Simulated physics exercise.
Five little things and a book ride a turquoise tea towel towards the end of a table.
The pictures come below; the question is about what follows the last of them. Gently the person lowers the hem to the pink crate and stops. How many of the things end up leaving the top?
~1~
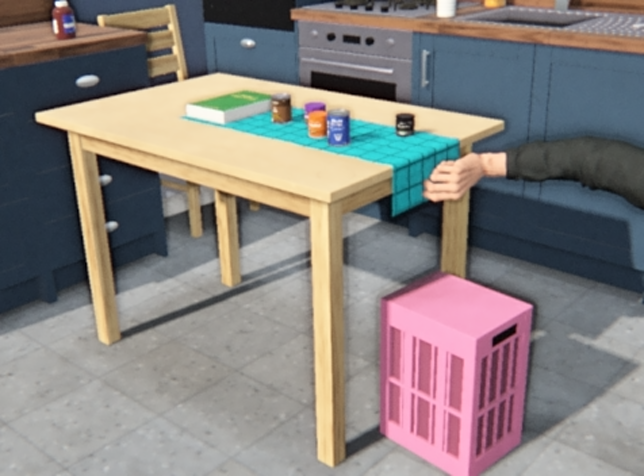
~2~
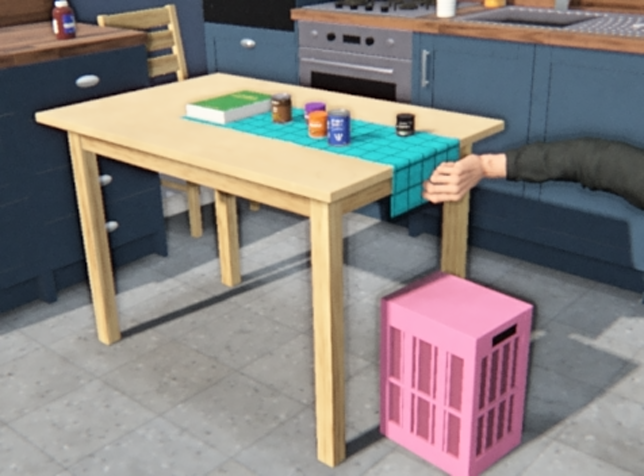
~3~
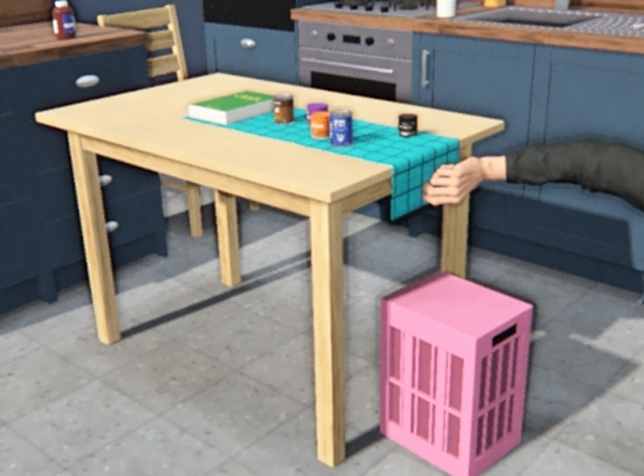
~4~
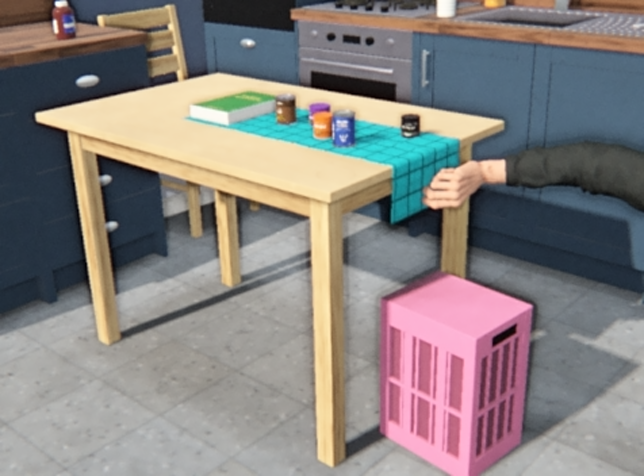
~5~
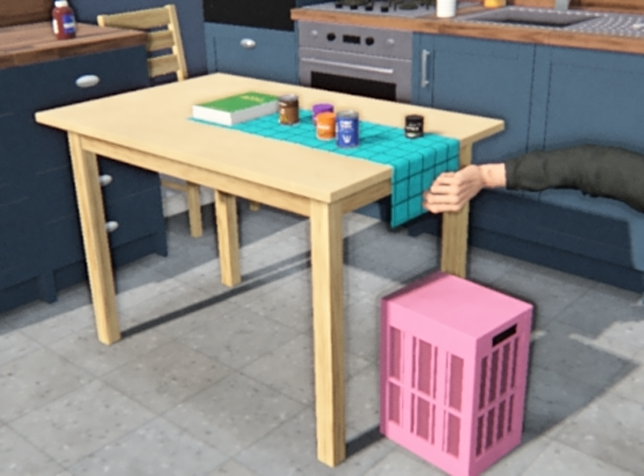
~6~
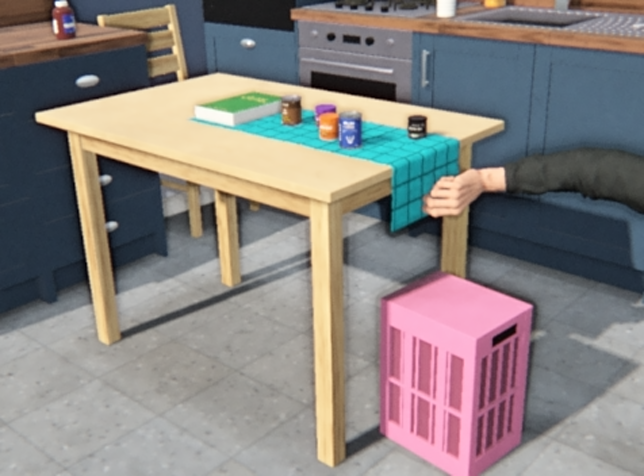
Most likely just two will go over the edge.
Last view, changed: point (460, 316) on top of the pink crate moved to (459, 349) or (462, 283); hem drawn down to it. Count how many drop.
In that event, 3 and 1.
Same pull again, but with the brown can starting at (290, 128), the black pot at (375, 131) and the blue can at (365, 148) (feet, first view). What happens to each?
Start with the brown can, which is kept; next the black pot, which is lost; last the blue can, which is lost.
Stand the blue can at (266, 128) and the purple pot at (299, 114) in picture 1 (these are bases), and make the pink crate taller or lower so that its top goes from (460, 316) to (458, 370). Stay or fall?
Result: Blue can still there, purple pot still there.
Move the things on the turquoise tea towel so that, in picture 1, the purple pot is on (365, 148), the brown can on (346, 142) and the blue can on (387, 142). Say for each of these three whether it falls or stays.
Note - purple pot lost, brown can lost, blue can lost.
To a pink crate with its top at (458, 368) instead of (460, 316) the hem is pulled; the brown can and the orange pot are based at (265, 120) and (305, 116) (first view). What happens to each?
The brown can? Safe. The orange pot? Safe.
Soon after, hem near (427, 263); black pot gone.
After that, hem on the crate; black pot and blue can gone.
In the end, hem on the crate; black pot and blue can gone. It carries off two.
